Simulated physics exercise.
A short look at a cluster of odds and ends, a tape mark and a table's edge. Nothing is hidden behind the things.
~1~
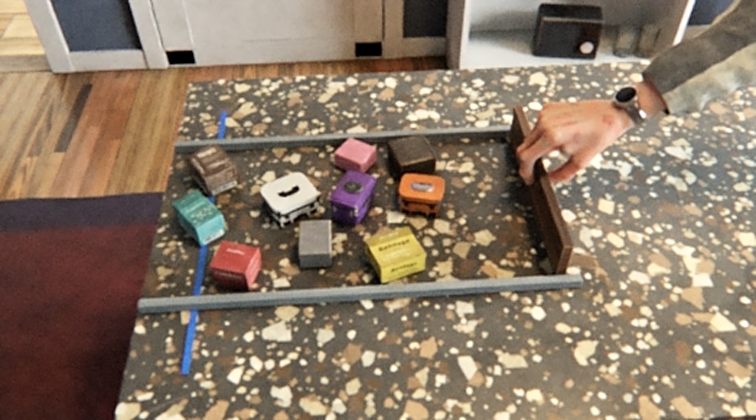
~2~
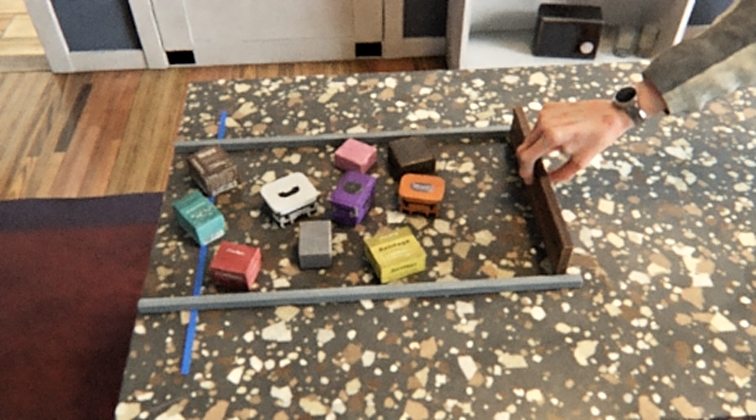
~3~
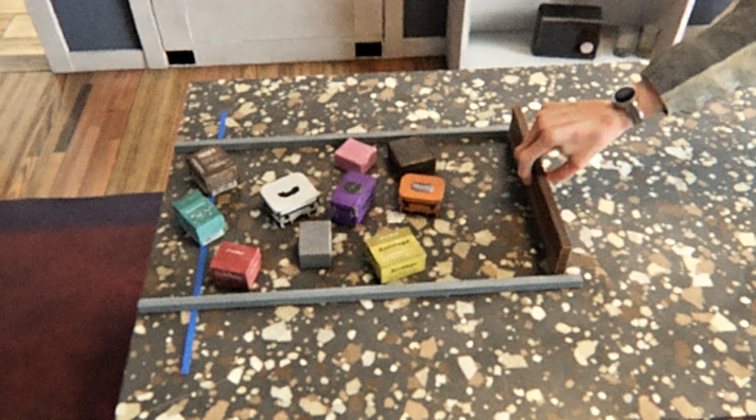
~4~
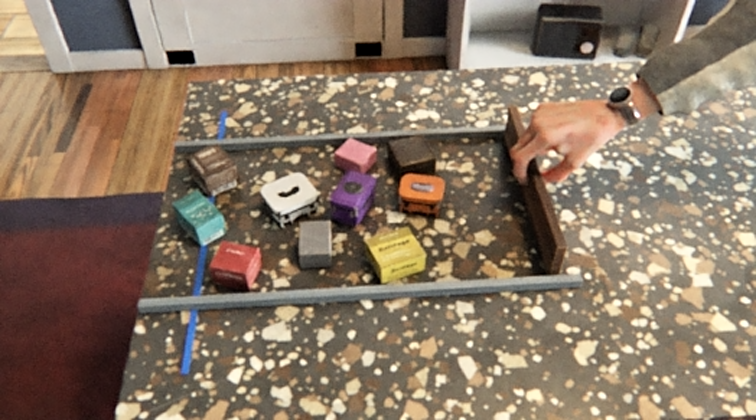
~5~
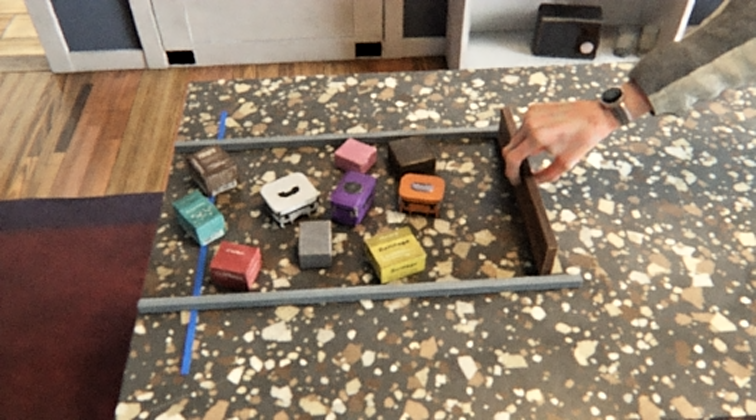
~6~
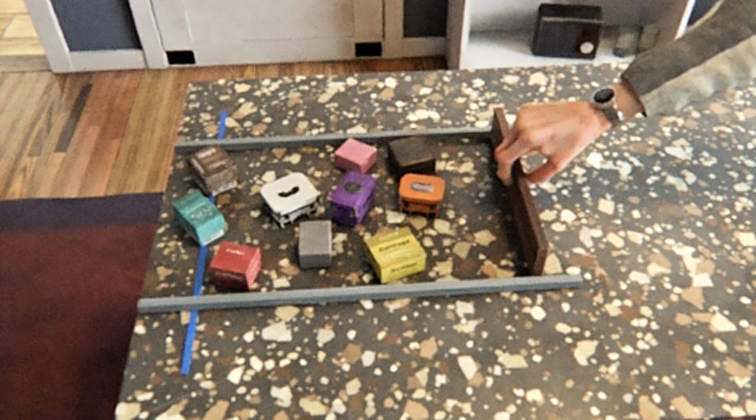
On a speckled tabletop, small boxes and cases in several colours sit between two grey rails, near a strip of blue tape at the left. A hand grips a dark board at the right, holds it nearly still at first, then slides it slightly left, while the objects stay put.
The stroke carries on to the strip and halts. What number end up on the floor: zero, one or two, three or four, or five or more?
The number that fall off is five or more.
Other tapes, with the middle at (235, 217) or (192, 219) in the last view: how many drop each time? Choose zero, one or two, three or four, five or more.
Taking them in turn, three to four; at least five.
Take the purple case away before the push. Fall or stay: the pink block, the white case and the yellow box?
The pink block is lost, the white case drops off, the yellow box is kept.
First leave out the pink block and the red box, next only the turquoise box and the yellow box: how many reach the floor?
Fallen: 5, and 4 in the other try.
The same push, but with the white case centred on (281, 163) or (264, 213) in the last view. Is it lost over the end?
Place by place, it falls; comes down.
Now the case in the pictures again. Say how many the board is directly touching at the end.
The number is 3.
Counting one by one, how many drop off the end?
Exactly 7.
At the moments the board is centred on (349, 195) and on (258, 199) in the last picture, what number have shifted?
At the one place 7, at the other 10.
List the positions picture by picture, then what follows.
The first picture shows turquoise box (199, 218); brown box (213, 170); red box (236, 266); board (538, 185); tape (208, 218).
The second picture shows brown box (213, 170); orange case (421, 196).
The third picture shows red box (236, 266); grey block (316, 244).
The fourth picture shows turquoise box (199, 218); yellow box (395, 255).
The fifth picture shows brown box (213, 170); purple case (353, 198).
The sixth picture shows turquoise box (199, 218); brown box (213, 170); red box (236, 266); board (516, 186); tape (208, 218).
Soon after, none off yet; turquoise box at rest near (199, 218); brown box at rest near (213, 170); red box at rest near (236, 266).
At rest, the number that fall off is five or more; fallen, pink block, purple case, grey block, white case, red box, brown box and turquoise box.
